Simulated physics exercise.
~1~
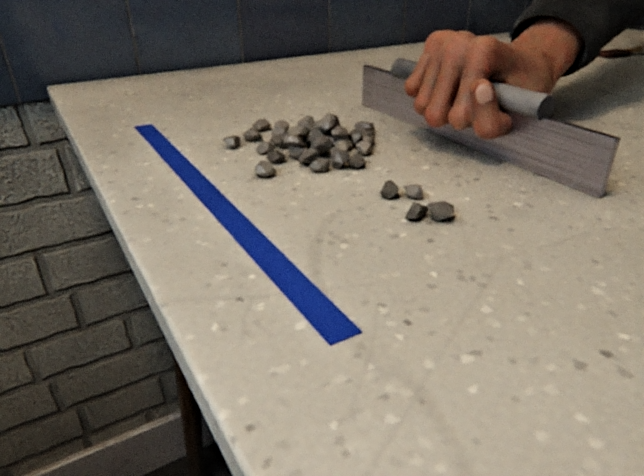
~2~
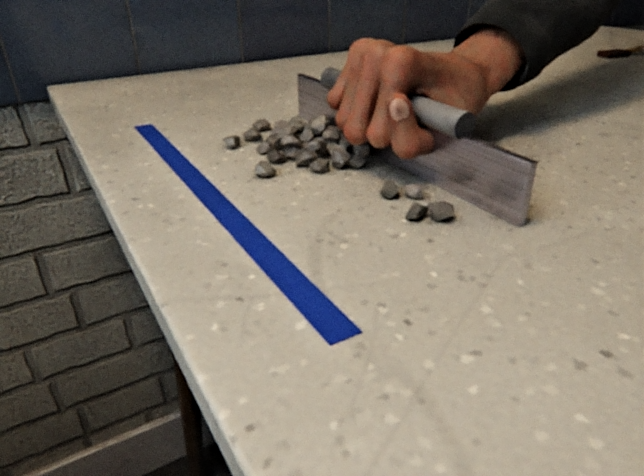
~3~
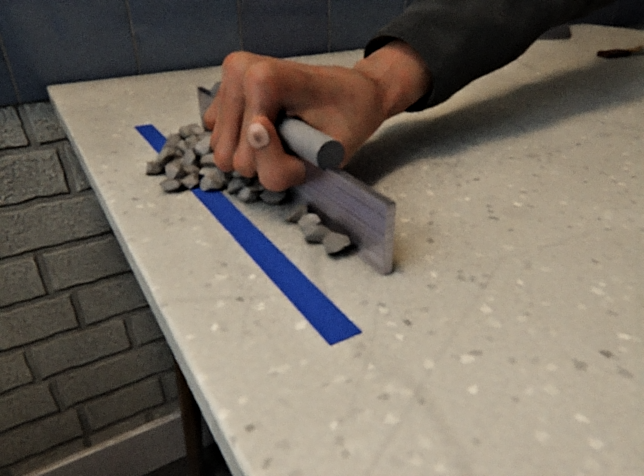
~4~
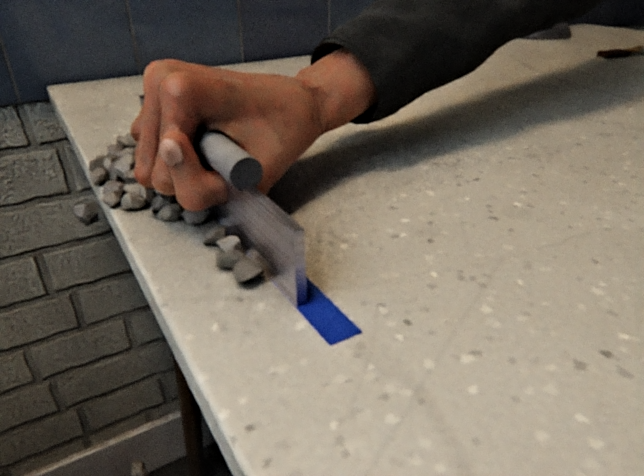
Hand pushing grey stones left across a speckled table with a scraper, stopping over blue tape with some stones at the edge.
